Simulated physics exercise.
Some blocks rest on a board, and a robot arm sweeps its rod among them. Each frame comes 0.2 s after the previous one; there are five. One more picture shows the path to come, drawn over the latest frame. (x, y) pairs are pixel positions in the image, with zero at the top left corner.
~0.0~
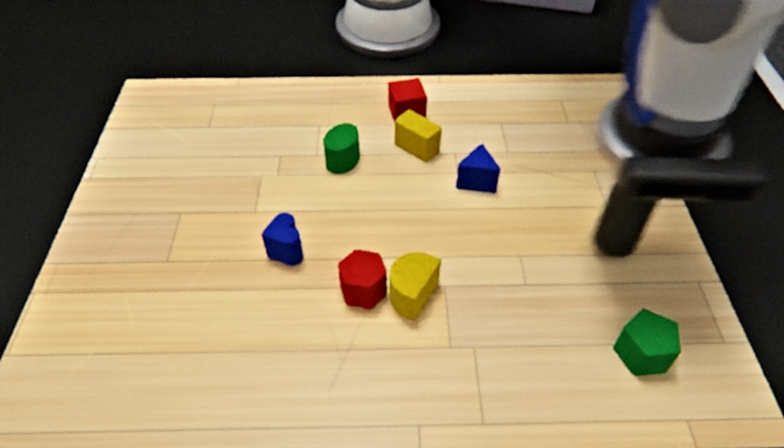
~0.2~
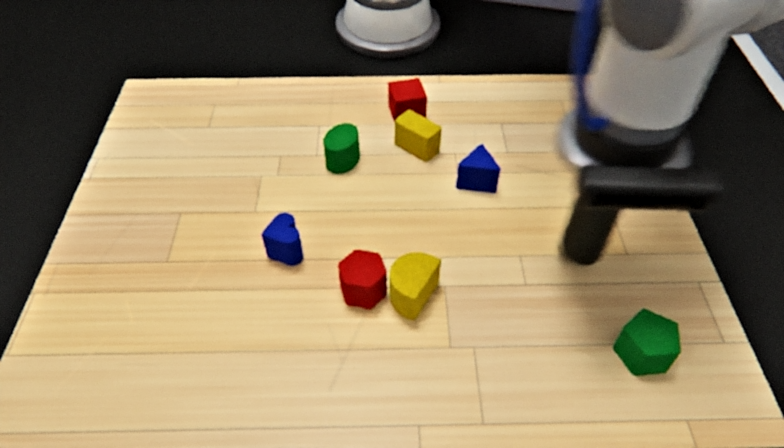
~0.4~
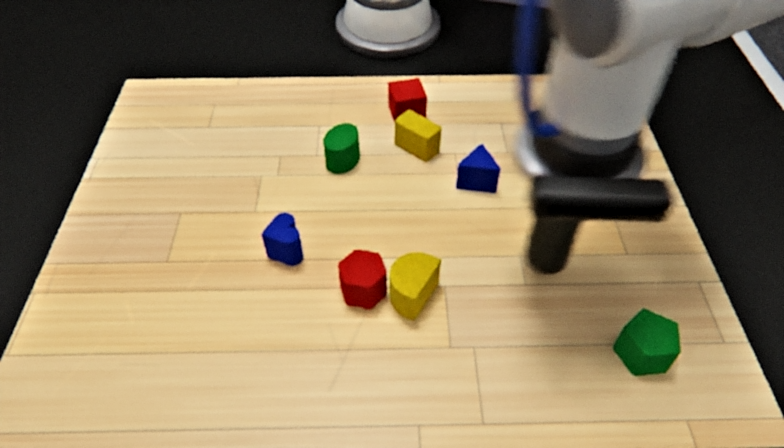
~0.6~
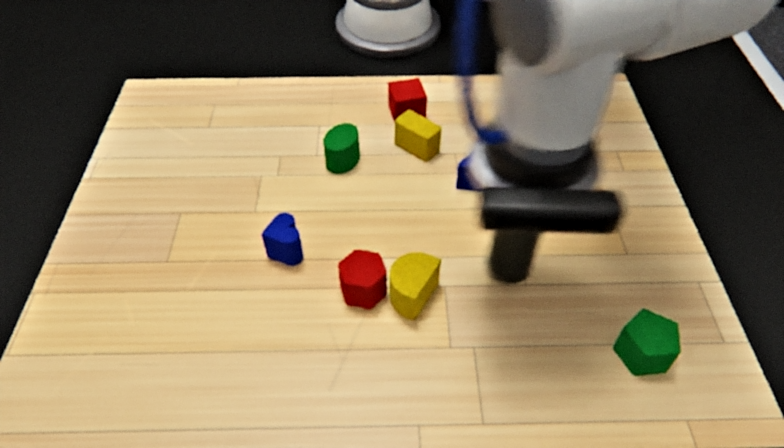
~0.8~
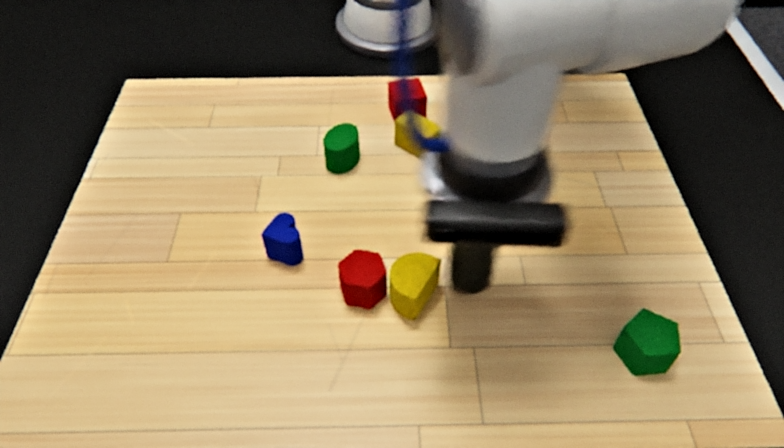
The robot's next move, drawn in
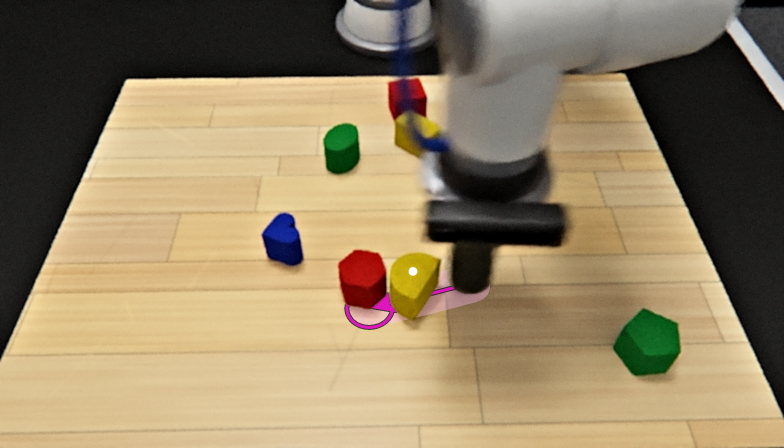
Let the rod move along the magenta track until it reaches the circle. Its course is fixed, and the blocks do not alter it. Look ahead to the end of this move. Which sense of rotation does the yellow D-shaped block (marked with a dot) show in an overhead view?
Its spin: Anticlockwise.
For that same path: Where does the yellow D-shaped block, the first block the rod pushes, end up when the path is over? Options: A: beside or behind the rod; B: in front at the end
B
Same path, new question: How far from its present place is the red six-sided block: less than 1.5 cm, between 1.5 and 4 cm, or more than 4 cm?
It is going to finish beyond 4 cm from where it is now.
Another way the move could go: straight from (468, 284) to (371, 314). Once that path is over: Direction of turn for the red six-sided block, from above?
Seen from overhead, it turns clockwise.
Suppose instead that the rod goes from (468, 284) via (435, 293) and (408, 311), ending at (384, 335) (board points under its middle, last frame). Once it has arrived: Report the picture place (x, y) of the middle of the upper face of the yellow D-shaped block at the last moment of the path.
By then it is at (347, 295).
The drawn path runs from (468, 284) directly to (370, 308); the dot is on the yellow D-shaped block.
What follows on the original path. Halfway along, rod (419, 290); red six-sided block (333, 271), turned 40° clockwise; yellow D-shaped block (379, 279), turned 35° anticlockwise.
At the end, rod (369, 301); red six-sided block (286, 269), turned 55° clockwise; yellow D-shaped block (325, 287), turned 20° anticlockwise.
